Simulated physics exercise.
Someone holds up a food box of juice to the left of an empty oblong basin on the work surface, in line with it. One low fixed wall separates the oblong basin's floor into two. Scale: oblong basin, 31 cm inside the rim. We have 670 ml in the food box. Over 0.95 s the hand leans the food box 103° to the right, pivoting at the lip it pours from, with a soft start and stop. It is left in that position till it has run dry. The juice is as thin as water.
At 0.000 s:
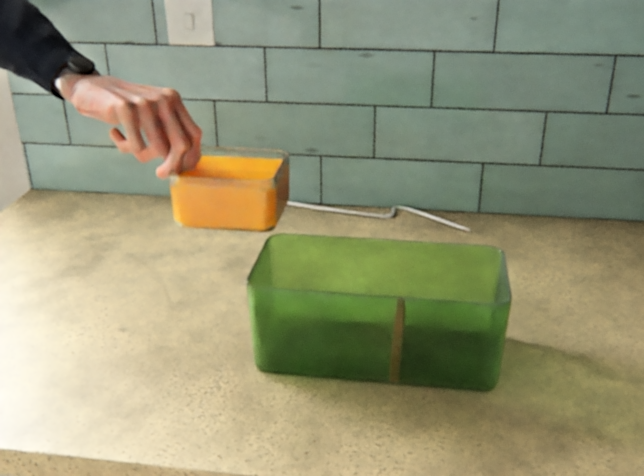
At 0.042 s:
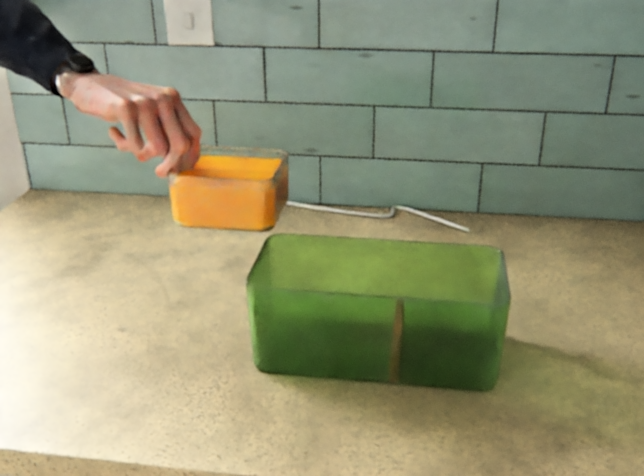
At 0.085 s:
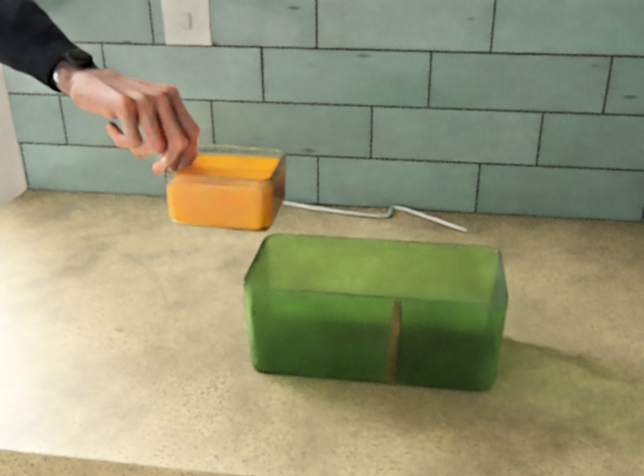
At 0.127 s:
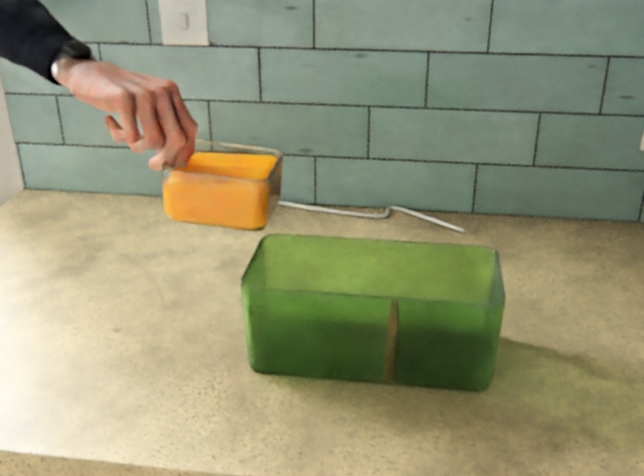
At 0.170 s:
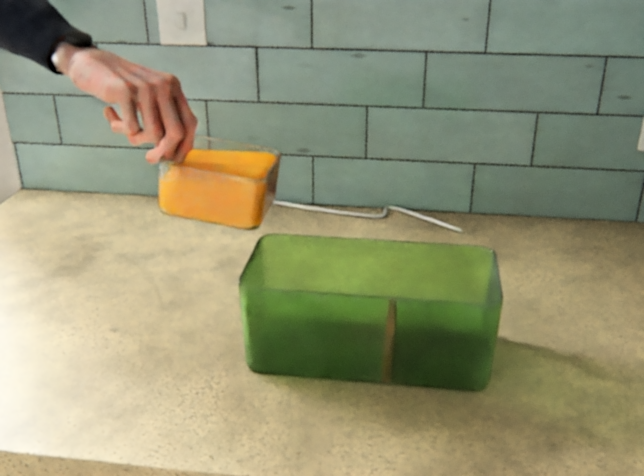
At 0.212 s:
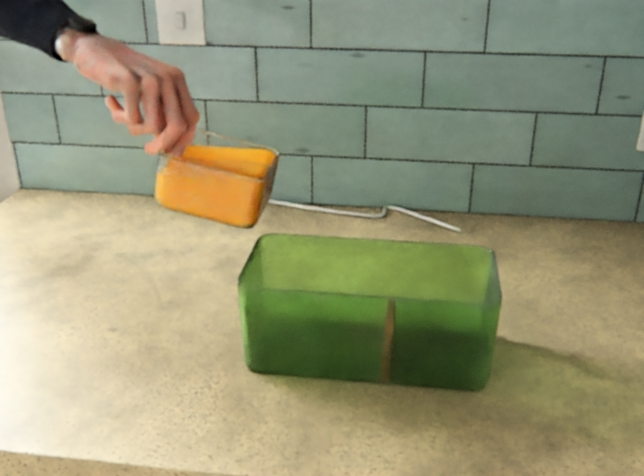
A hand slowly tilted a small clear container of orange juice slightly to the right on a speckled counter, while an empty green oblong basin sat still in front of the tiled wall.
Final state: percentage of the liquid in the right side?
Approximately 13 %.
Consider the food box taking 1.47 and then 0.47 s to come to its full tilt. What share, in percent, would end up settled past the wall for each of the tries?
10 per cent first, 20 per cent second.
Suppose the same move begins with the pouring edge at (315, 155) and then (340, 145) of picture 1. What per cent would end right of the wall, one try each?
Respectively 60 and 80 %.
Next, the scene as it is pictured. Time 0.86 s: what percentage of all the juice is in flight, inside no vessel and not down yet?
Estimate: About 12 in a hundred.
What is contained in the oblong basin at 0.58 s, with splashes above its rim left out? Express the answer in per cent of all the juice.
Roughly 9 per cent.
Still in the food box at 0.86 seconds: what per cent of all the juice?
I reckon near 9 per cent still sits there.
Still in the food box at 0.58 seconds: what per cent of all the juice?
About 52 per cent.
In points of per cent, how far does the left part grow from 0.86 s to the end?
12 %.
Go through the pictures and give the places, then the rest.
It leans 0°; its right rim is at (281, 167); the juice meets the walls at (185, 168) and (282, 172); the oblong basin's rim runs from (258, 259) to (507, 275); the wall's top is at (399, 326), in the first frame.
It leans 1°; its right rim is at (281, 167); the juice meets the walls at (184, 167) and (281, 172), in the second frame.
It leans 2°; its right rim is at (278, 167); the juice meets the walls at (181, 166) and (278, 170), in the third frame.
It leans 4°; its right rim is at (275, 167); the juice meets the walls at (178, 164) and (275, 168), in the fourth frame.
It leans 8°; its right rim is at (273, 167); the juice meets the walls at (175, 161) and (273, 166), in the fifth frame.
It leans 12°; its right rim is at (272, 167); the juice meets the walls at (172, 157) and (271, 162), in the sixth frame.
After 0.58 s the tilt is 70° and 53 per cent is still to pour, 9 is left of the wall and 0 right of it.
After 0.86 s the tilt is 101° and 9 per cent is still to pour, 72 is left of the wall and 6 right of it.
After 1.14 s the tilt is 103° and 0 per cent is still to pour, 88 is left of the wall and 8 right of it.
After 1.45 s the tilt is 103° and 0 per cent is still to pour, 85 is left of the wall and 13 right of it.
In the end 85 per cent lies left of the wall, 13 right of it and 2 outside.
